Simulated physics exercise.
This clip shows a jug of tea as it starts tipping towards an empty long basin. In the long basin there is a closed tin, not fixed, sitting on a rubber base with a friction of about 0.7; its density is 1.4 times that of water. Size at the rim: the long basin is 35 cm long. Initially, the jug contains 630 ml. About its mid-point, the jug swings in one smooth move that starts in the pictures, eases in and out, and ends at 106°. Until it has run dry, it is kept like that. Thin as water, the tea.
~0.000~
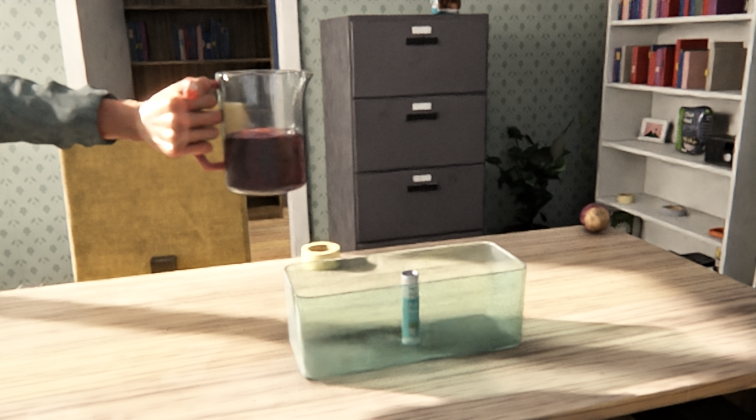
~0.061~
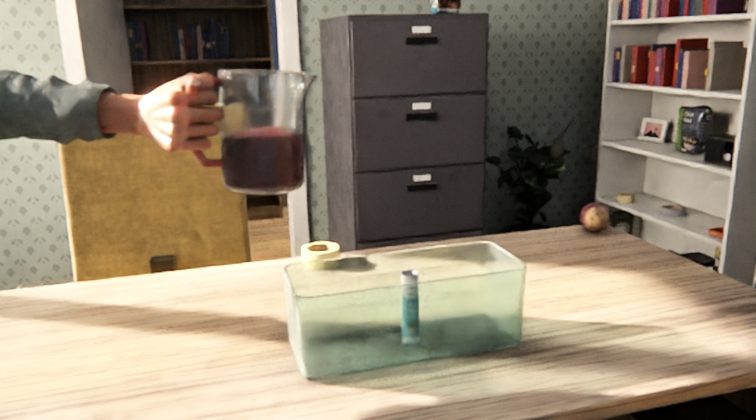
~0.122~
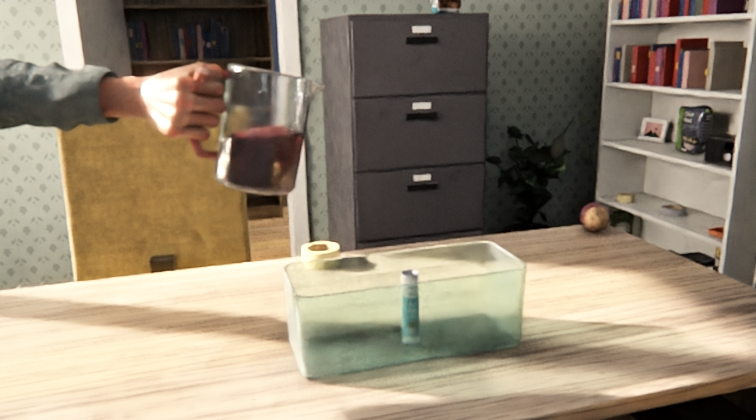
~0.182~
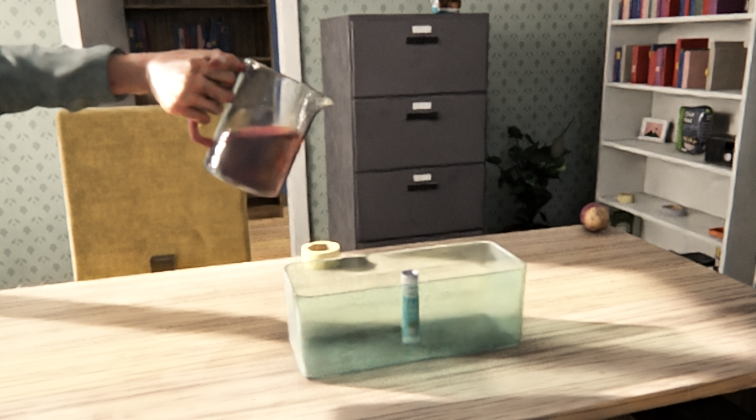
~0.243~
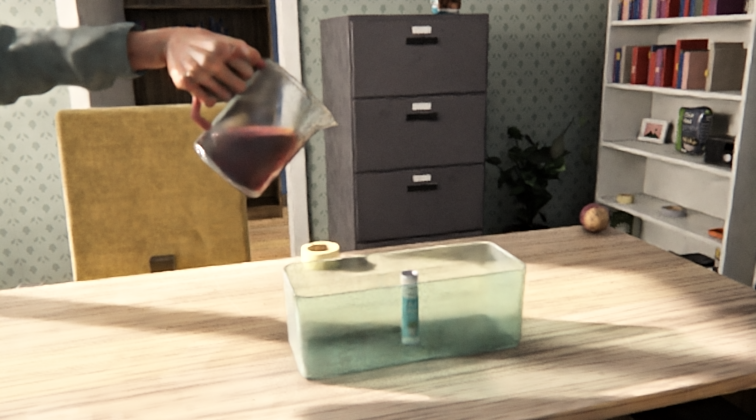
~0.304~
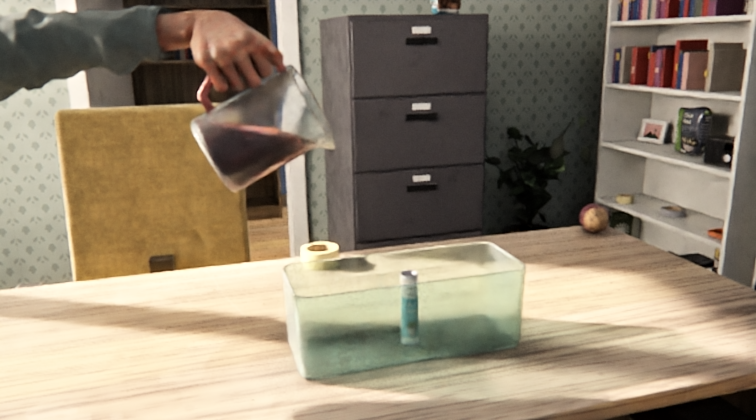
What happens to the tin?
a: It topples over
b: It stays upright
It topples over (a).
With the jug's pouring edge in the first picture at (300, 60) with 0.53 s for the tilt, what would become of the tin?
It tumbles.
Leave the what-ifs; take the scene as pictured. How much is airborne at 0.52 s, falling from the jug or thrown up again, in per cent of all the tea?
Around 30 percent.
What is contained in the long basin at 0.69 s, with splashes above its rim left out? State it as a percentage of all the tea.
The fraction sits near 44 in a hundred.
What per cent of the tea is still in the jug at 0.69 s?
Roughly 24 percent remains.
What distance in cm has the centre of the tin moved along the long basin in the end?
Some 10.5 cm.
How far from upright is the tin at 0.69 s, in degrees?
0°.
Then, 0.52 s in, the tilt is 106° and 68 per cent is still to pour; the tin stands where it began.
Then, 0.69 s in, the tilt is 106° and 24 per cent is still to pour; the tin stands where it began.
Then, 0.86 s in, the tilt is 106° and 7 per cent is still to pour; the tin leans 16°.
Then, 1.04 s in, the tilt is 106° and 1 per cent is still to pour; the tin lies on its side.
Finally, the tin lies on its side.
